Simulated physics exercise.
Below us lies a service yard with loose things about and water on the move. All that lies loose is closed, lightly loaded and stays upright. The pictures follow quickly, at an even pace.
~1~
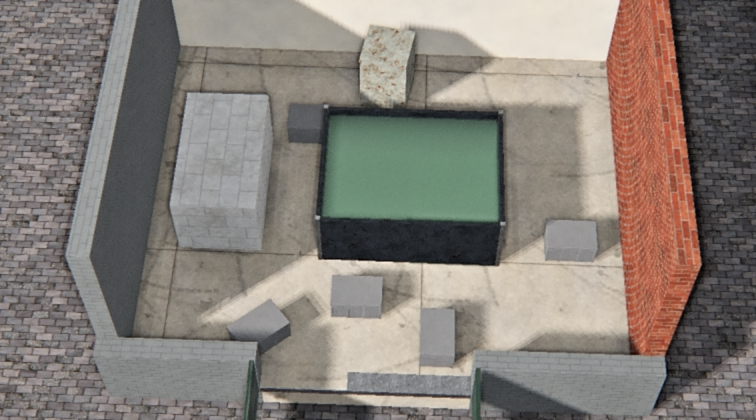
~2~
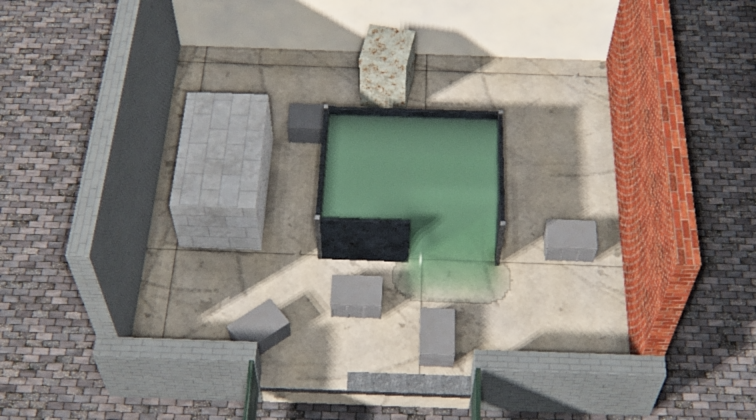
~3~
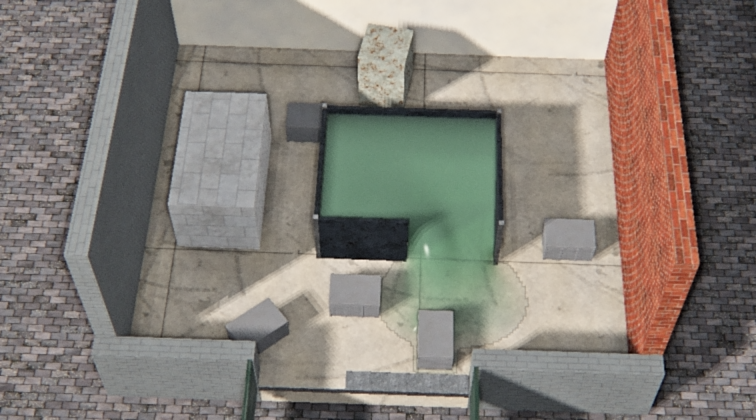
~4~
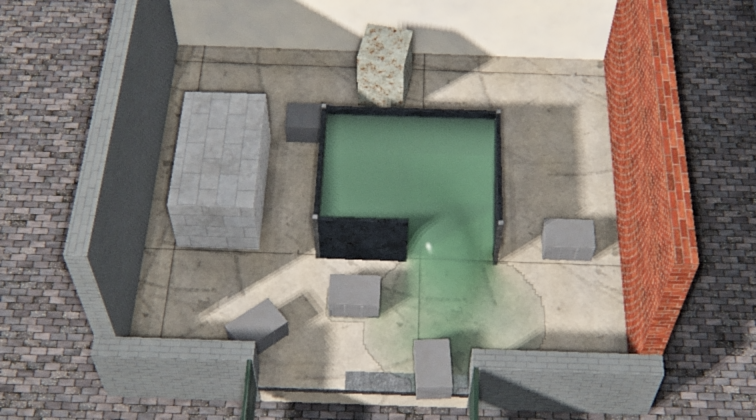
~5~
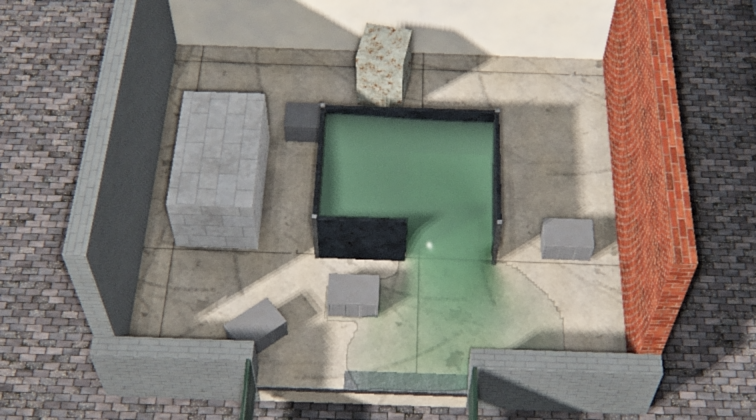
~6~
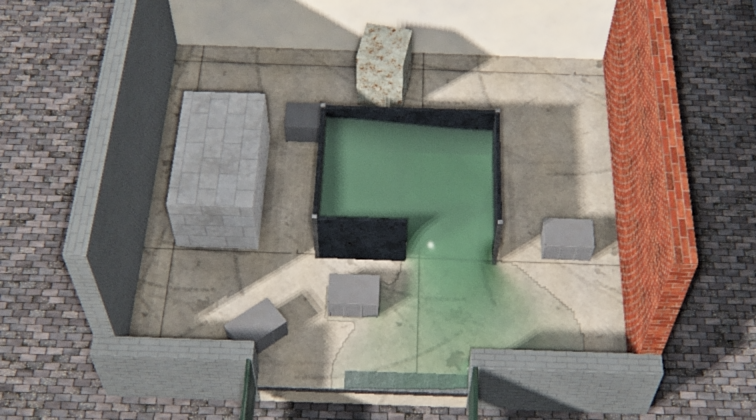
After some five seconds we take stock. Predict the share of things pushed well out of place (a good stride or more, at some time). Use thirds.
That comes to from one to two thirds.
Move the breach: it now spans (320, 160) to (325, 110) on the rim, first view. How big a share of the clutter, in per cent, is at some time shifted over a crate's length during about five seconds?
About 60 per cent.
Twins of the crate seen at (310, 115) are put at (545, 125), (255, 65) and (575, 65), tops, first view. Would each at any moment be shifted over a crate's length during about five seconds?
One after the other: Shifted that much, short of that, never so far.
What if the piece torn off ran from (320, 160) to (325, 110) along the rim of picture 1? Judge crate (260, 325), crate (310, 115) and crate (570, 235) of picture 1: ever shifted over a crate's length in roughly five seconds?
One after the other: Moved that far, that far or more, never so far.
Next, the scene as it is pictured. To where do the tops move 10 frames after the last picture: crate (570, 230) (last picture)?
At about (542, 204).
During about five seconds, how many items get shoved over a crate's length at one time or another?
The number is 2.
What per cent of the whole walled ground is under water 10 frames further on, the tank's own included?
Some 40 per cent.
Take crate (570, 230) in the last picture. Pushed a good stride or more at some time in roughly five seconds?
Answer: Yes.
A moment on, 1 of 5 are well off their spots; 0 afloat.
Next, 1 of 5 are well off their spots; 0 afloat.
Later, 2 of 5 are well off their spots; 1 afloat.
In the end, 2 of 5 are well off their spots, and 2 have been at some point; 1 afloat.
